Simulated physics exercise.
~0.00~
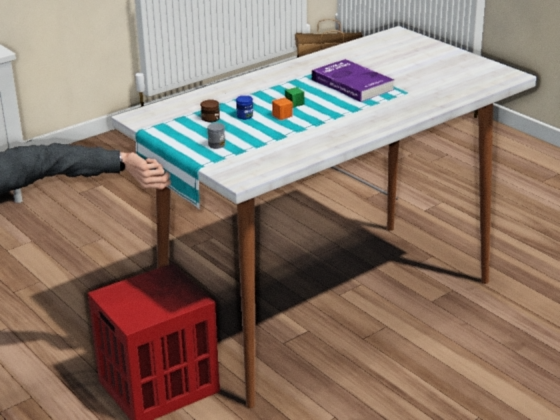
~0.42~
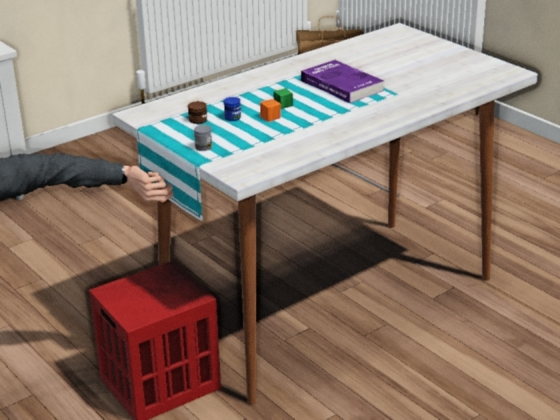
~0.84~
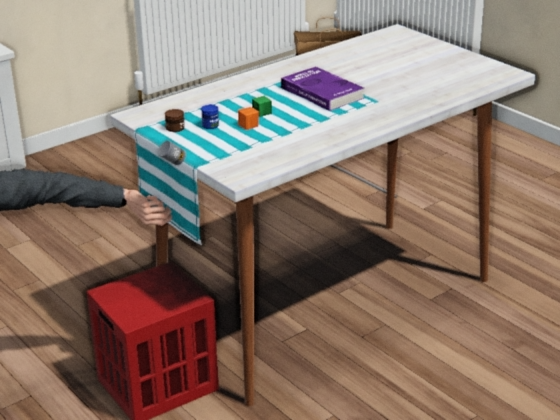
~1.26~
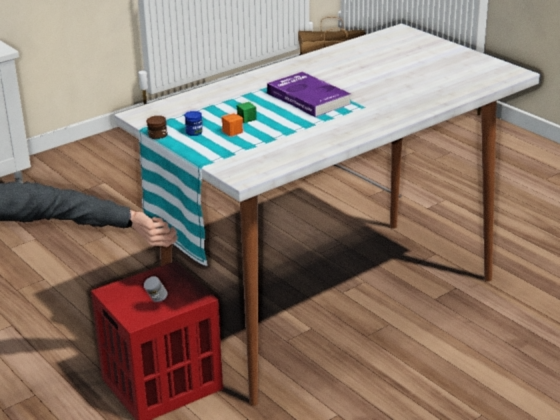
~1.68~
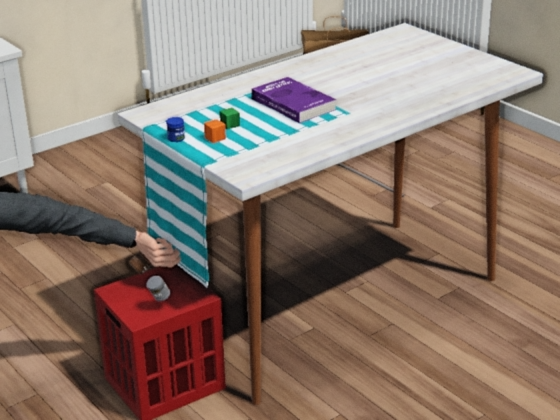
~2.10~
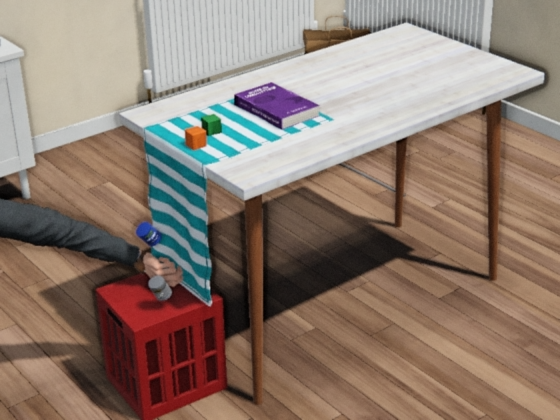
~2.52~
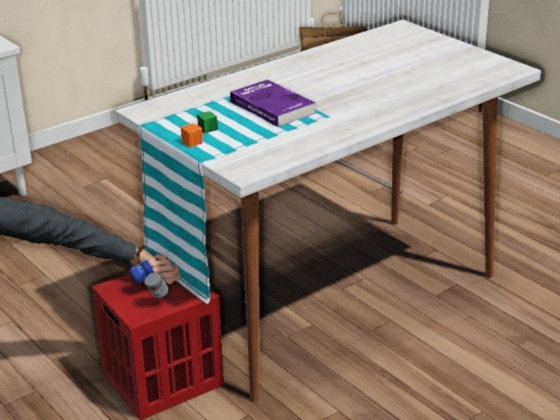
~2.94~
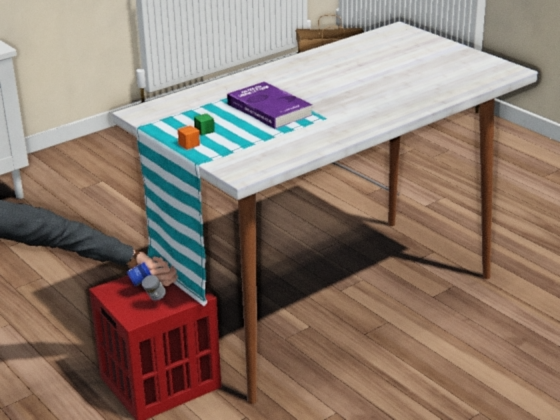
A hand slowly pulled a turquoise striped scarf down over the left end of a table until it reached a red crate, and the grey, brown and blue pots went over the edge in turn, leaving two cubes and a purple book on top.
